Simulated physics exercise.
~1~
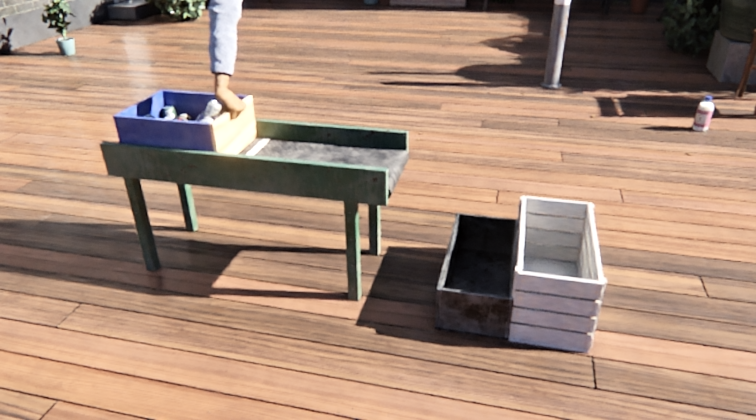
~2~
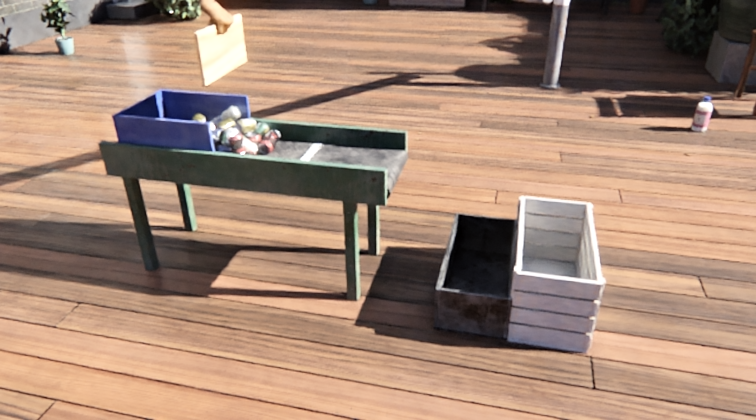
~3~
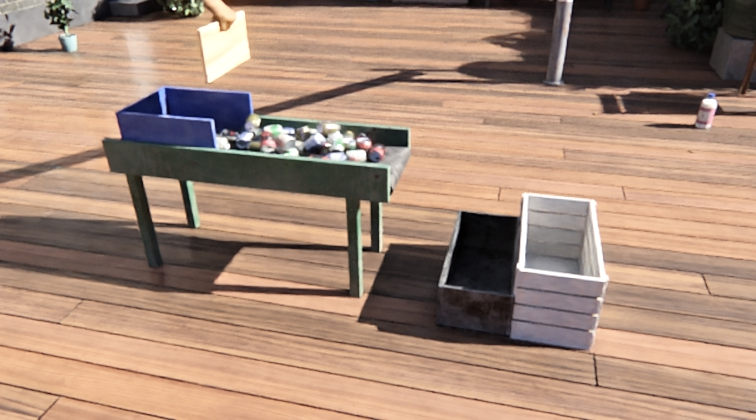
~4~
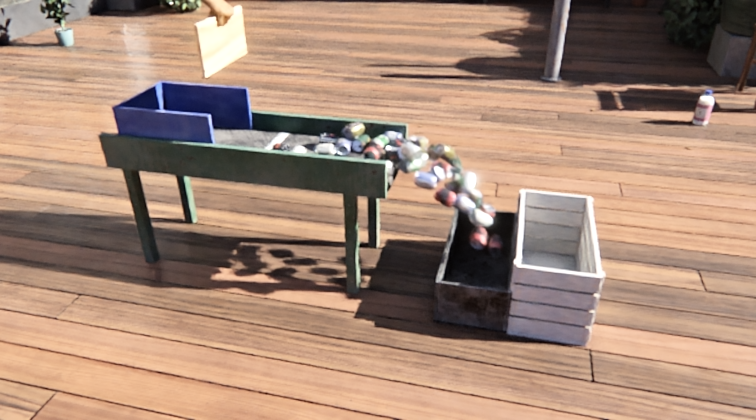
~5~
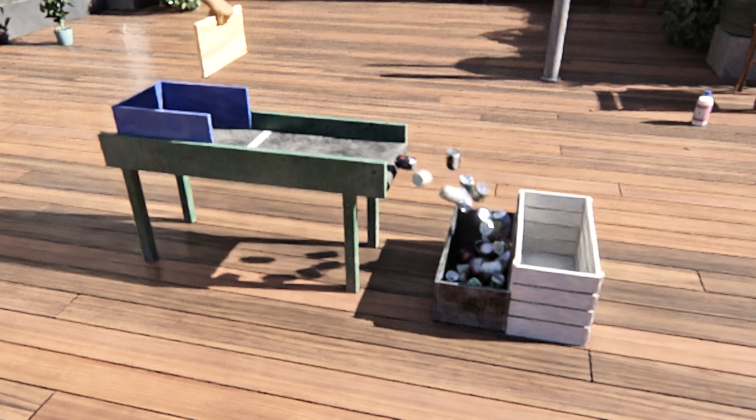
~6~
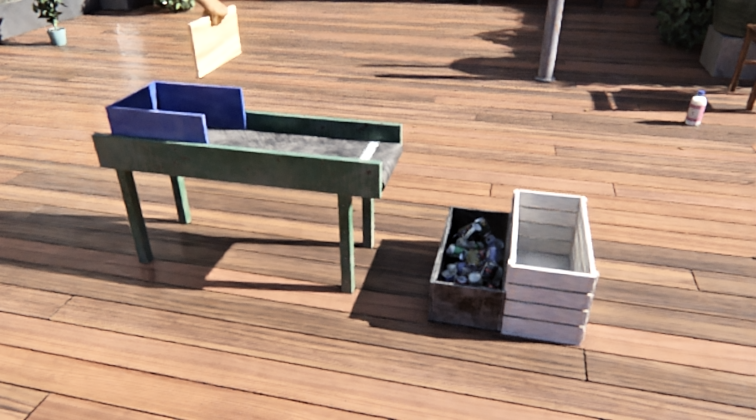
At the start, a hand reaches down to a pale panel closing off a blue pen full of small cans, set on a green-sided table with a dark belt. The hand lifts the panel clear, and the cans begin to spill out to the right. They spread along the belt in a loose, tumbling line while the hand keeps holding the panel above. Reaching the end, they pour off in a stream toward the black box. The last few drop through the air after them. Finally the belt is empty, the cans lie heaped in the black box, and the white bin beside it remains empty.
